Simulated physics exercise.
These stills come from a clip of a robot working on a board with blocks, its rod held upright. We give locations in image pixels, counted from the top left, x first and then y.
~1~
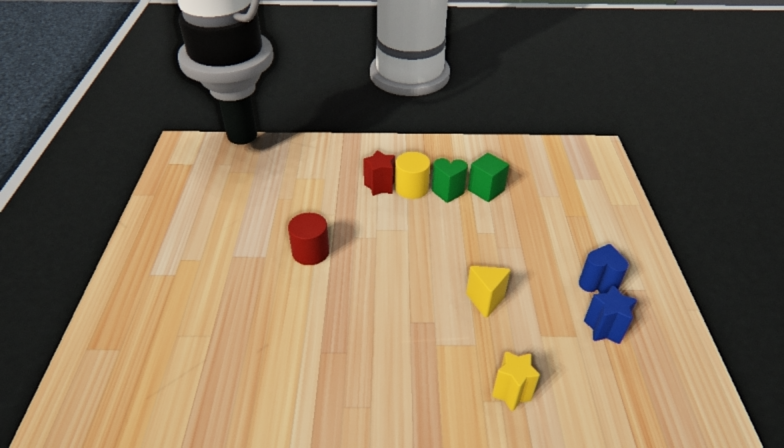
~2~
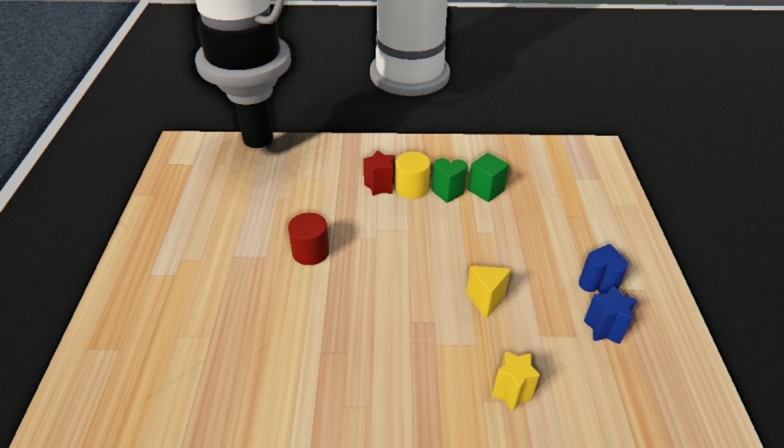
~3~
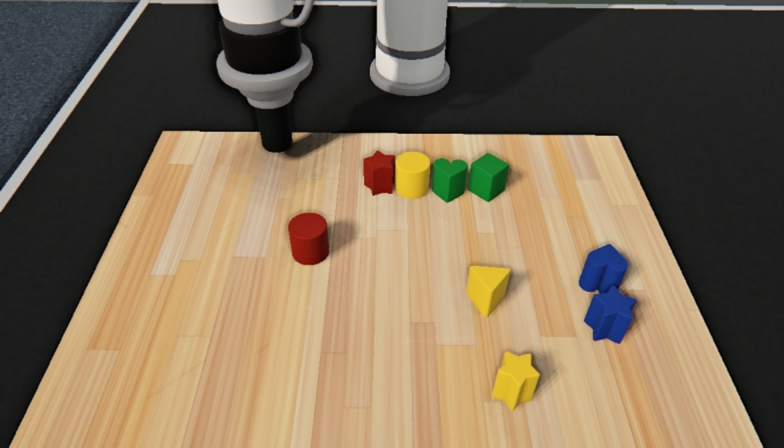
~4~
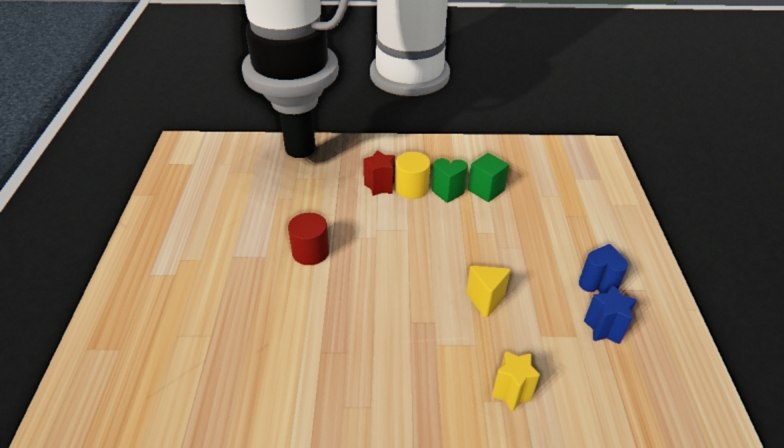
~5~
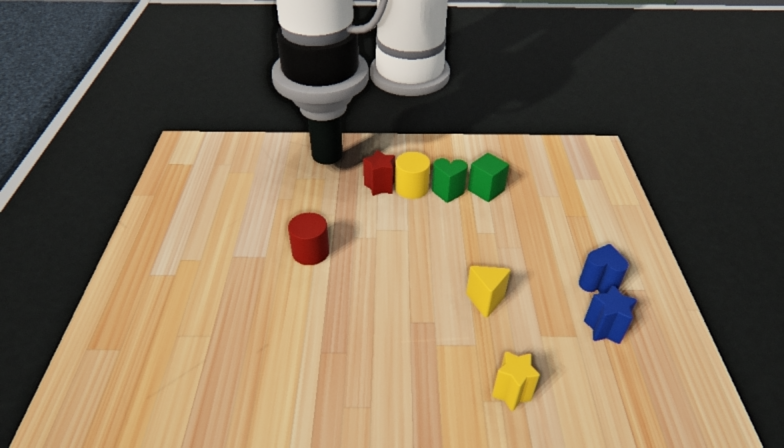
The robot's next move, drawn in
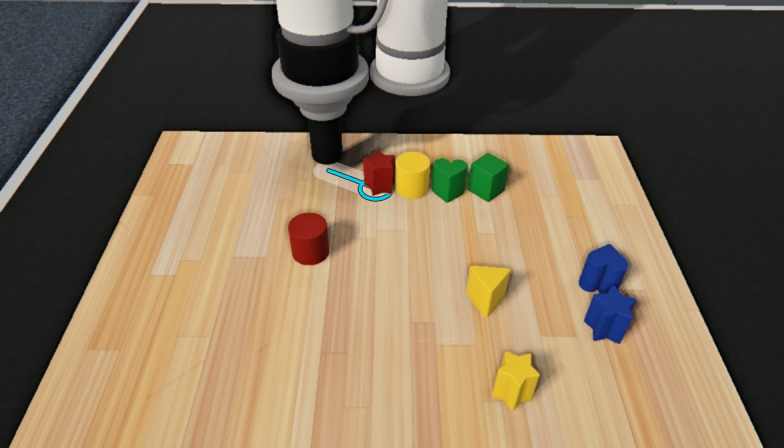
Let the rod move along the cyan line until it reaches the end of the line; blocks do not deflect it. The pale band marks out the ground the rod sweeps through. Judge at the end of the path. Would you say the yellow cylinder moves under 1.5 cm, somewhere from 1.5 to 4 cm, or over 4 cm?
It falls in the 1.5 to 4 cm band.
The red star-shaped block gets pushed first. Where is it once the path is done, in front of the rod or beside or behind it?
Once the path is finished, the red star-shaped block still sits ahead of the rod.
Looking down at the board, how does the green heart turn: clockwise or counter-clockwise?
Seen from above, clockwise.
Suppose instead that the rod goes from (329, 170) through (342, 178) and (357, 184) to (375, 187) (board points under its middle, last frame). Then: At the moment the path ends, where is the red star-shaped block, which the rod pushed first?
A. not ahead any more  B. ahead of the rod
Letter B.
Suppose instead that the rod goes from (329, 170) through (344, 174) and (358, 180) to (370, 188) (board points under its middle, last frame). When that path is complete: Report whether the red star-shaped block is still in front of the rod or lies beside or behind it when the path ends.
It rides in front to the end.
Path on the board, in a line from (329, 170) to (376, 189).
On the path given first. Halfway along, rod at (352, 165); nothing pushed yet.
At the end, rod at (376, 175); red star-shaped block at (401, 171), turned 15° anticlockwise; yellow cylinder at (431, 164); green heart at (464, 167), turned 20° clockwise; green four-sided block at (500, 165), turned 15° anticlockwise.
